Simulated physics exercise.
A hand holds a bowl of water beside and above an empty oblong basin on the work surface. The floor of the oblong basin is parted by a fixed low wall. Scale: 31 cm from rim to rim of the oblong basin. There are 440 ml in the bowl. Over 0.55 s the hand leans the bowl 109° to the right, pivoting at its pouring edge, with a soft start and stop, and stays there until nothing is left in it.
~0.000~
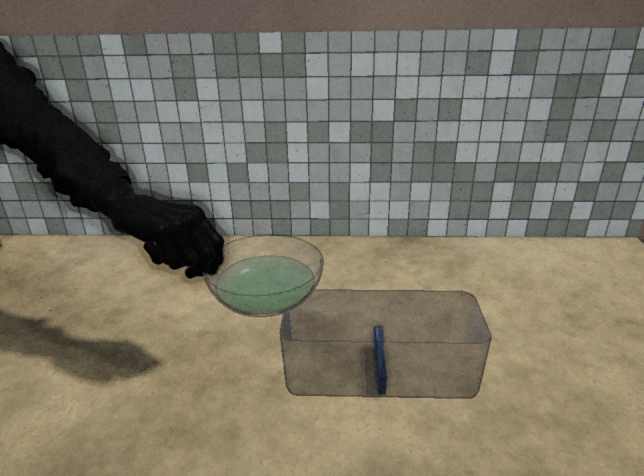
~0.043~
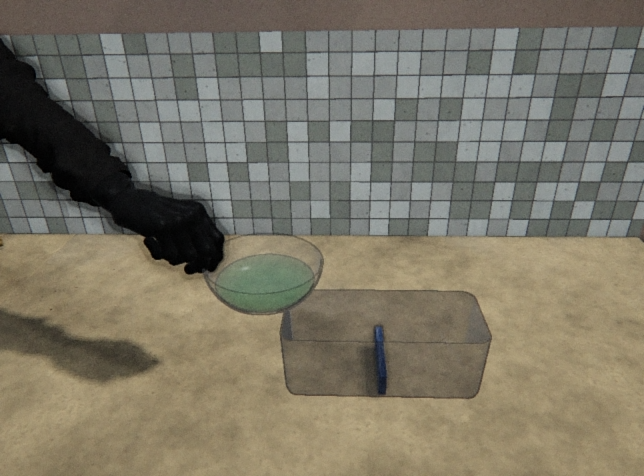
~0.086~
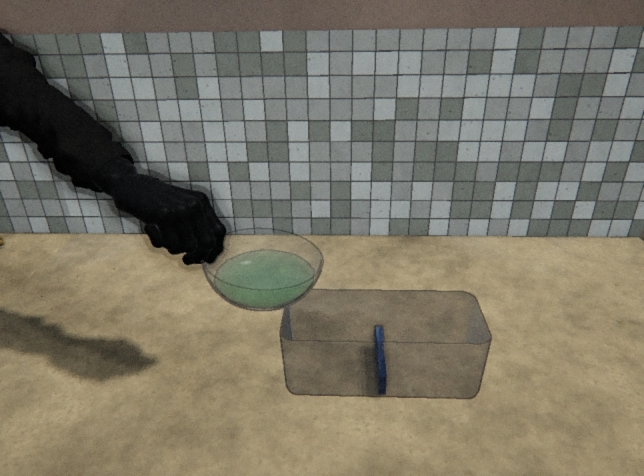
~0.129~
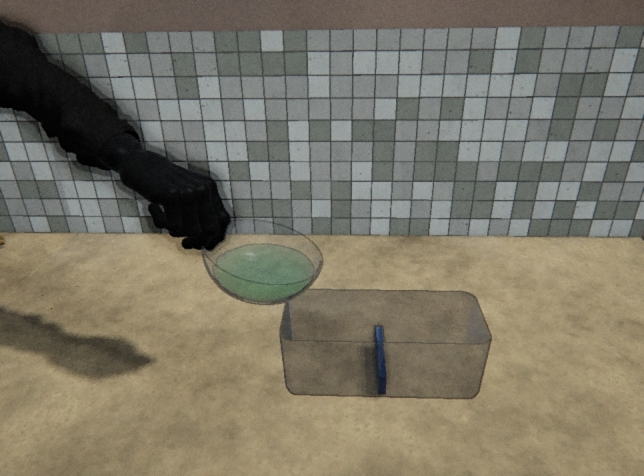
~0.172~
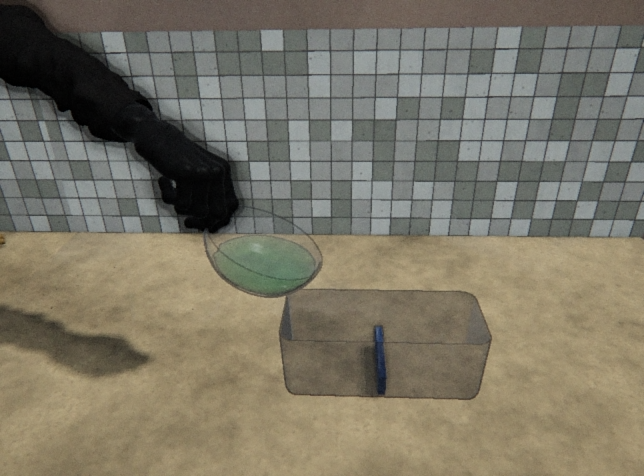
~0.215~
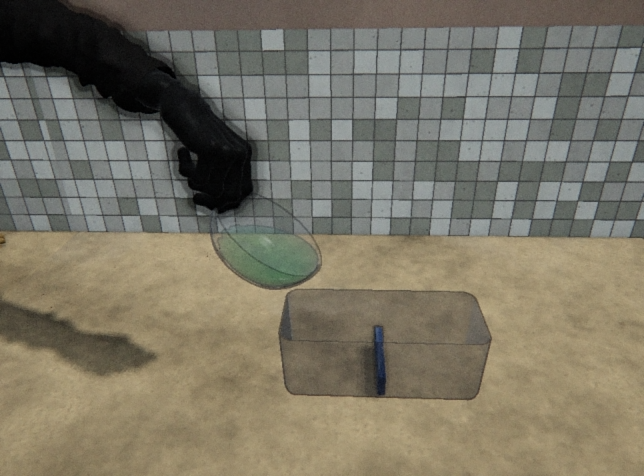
We see a dark hand holding a clear bowl of greenish water beside and above an empty oblong basin on a work surface. The hand leans the bowl to the right, slightly at first, then more steeply, raising its left side.
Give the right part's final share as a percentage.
The far part has some 62 per cent.
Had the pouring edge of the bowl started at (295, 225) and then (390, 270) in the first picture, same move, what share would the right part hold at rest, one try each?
First 50, then 70 per cent.
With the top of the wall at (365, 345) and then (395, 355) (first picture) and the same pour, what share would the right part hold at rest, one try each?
First 75, then 40 per cent.
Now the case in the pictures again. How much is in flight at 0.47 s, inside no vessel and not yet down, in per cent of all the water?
About 78 per cent.
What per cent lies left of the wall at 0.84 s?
Near 20 in a hundred.
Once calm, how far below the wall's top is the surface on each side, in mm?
Some 32 mm on the left and 24 mm on the right.
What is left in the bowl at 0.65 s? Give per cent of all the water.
About 0 per cent.
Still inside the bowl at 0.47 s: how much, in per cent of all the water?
About 8 per cent.
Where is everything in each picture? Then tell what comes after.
It leans 0°; its right rim is at (323, 264); the water meets the walls at (216, 277) and (316, 278); the oblong basin's rim runs from (284, 314) to (482, 317); the wall's top is at (381, 351), in the first picture.
It leans 2°; its right rim is at (323, 263); the water meets the walls at (216, 275) and (316, 277), in the second picture.
It leans 6°; its right rim is at (323, 263); the water meets the walls at (215, 269) and (315, 273), in the third picture.
It leans 14°; its right rim is at (322, 263); the water meets the walls at (214, 261) and (316, 269), in the fourth picture.
It leans 24°; its right rim is at (321, 264); the water meets the walls at (216, 248) and (313, 263), in the fifth picture.
It leans 36°; its right rim is at (321, 264); the water meets the walls at (220, 234) and (312, 255), in the sixth picture.
By 0.47 s the tilt is 103° and 8 per cent is still to pour, 13 is left of the wall and 0 right of it.
By 0.65 s the tilt is 109° and 0 per cent is still to pour, 15 is left of the wall and 82 right of it.
By 0.84 s the tilt is 109° and 1 per cent is still to pour, 20 is left of the wall and 58 right of it.
By 1.05 s the tilt is 109° and 0 per cent is still to pour, 29 is left of the wall and 62 right of it.
At rest 30 per cent lies left of the wall, 62 right of it and 8 outside.
